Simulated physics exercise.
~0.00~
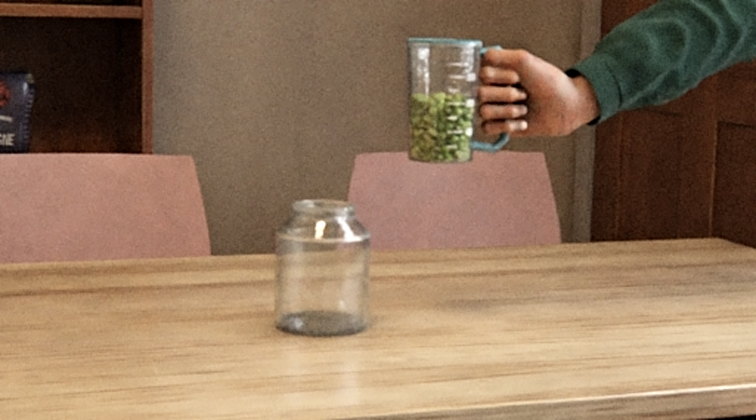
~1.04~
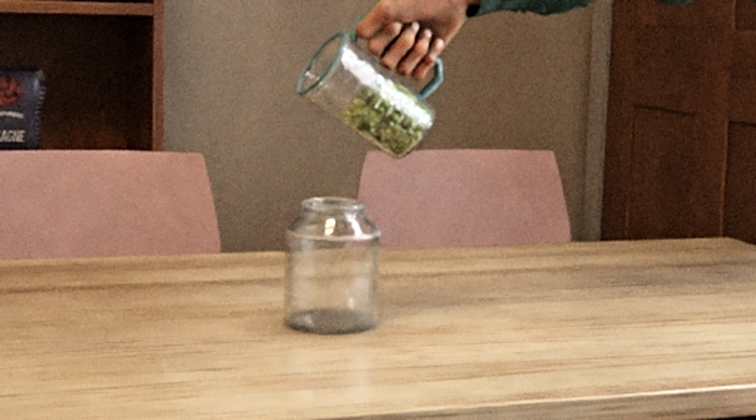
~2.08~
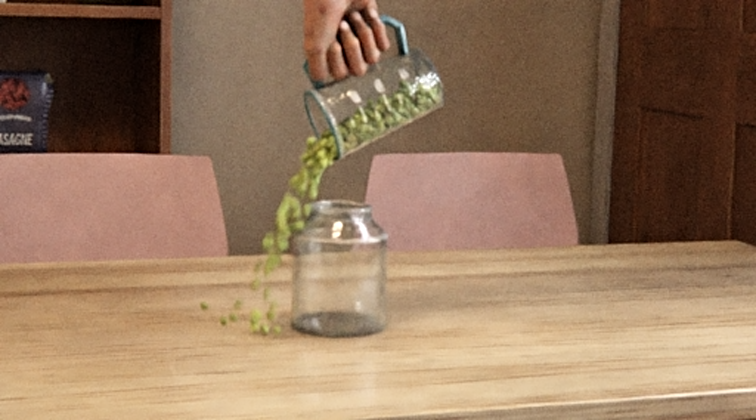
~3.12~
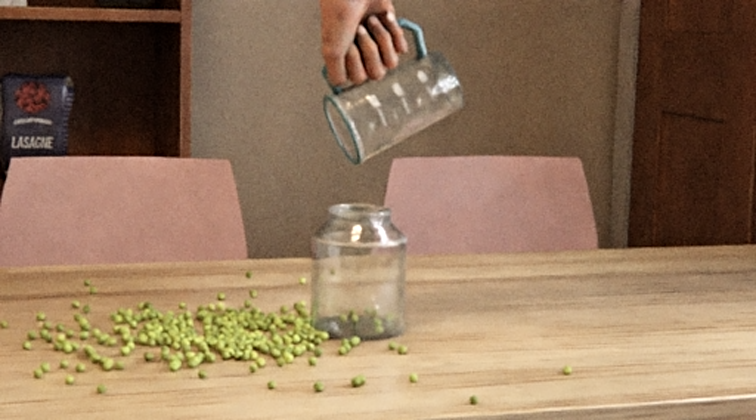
A hand tips green peas from a clear cup, and they spill beside the jar.
